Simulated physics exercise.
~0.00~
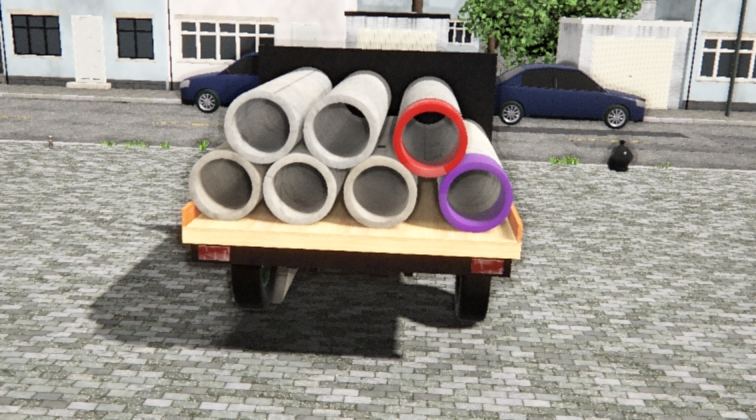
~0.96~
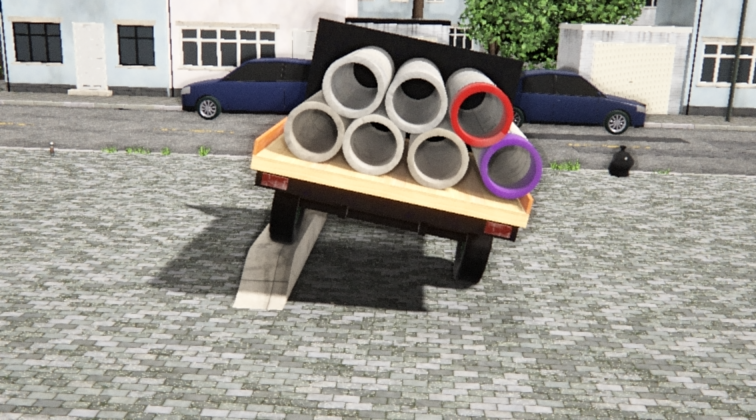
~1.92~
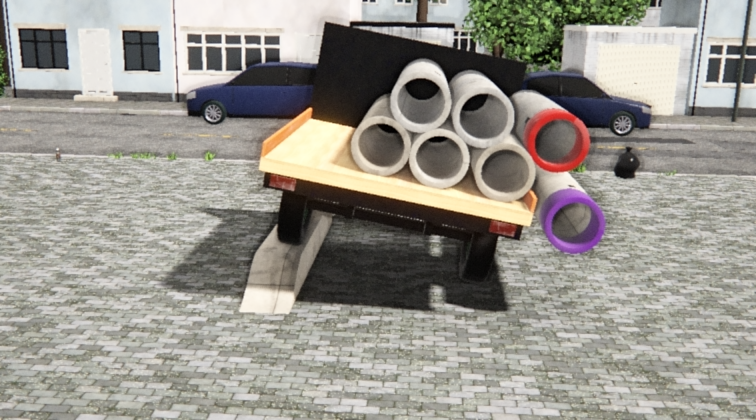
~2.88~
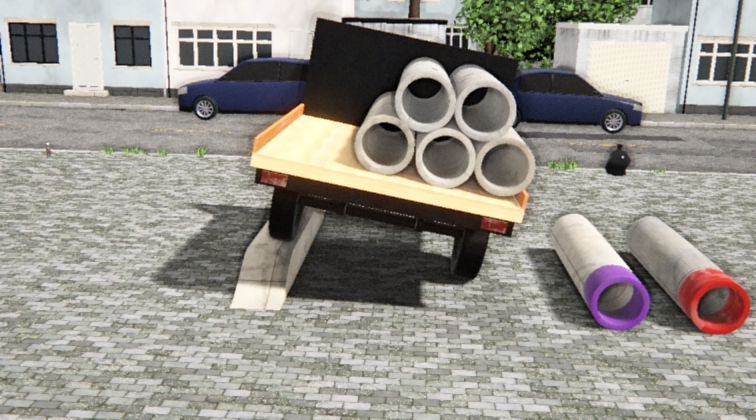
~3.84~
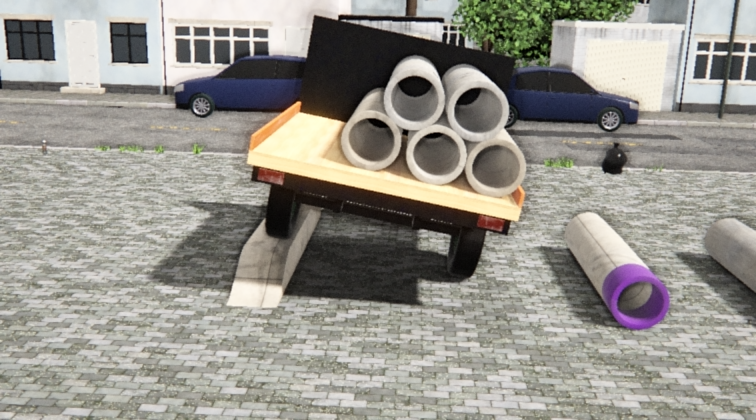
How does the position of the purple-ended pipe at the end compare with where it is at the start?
At the start it lies on the trailer deck at the right end of the bottom row. By the end it is down on the paving, to the right of the trailer.
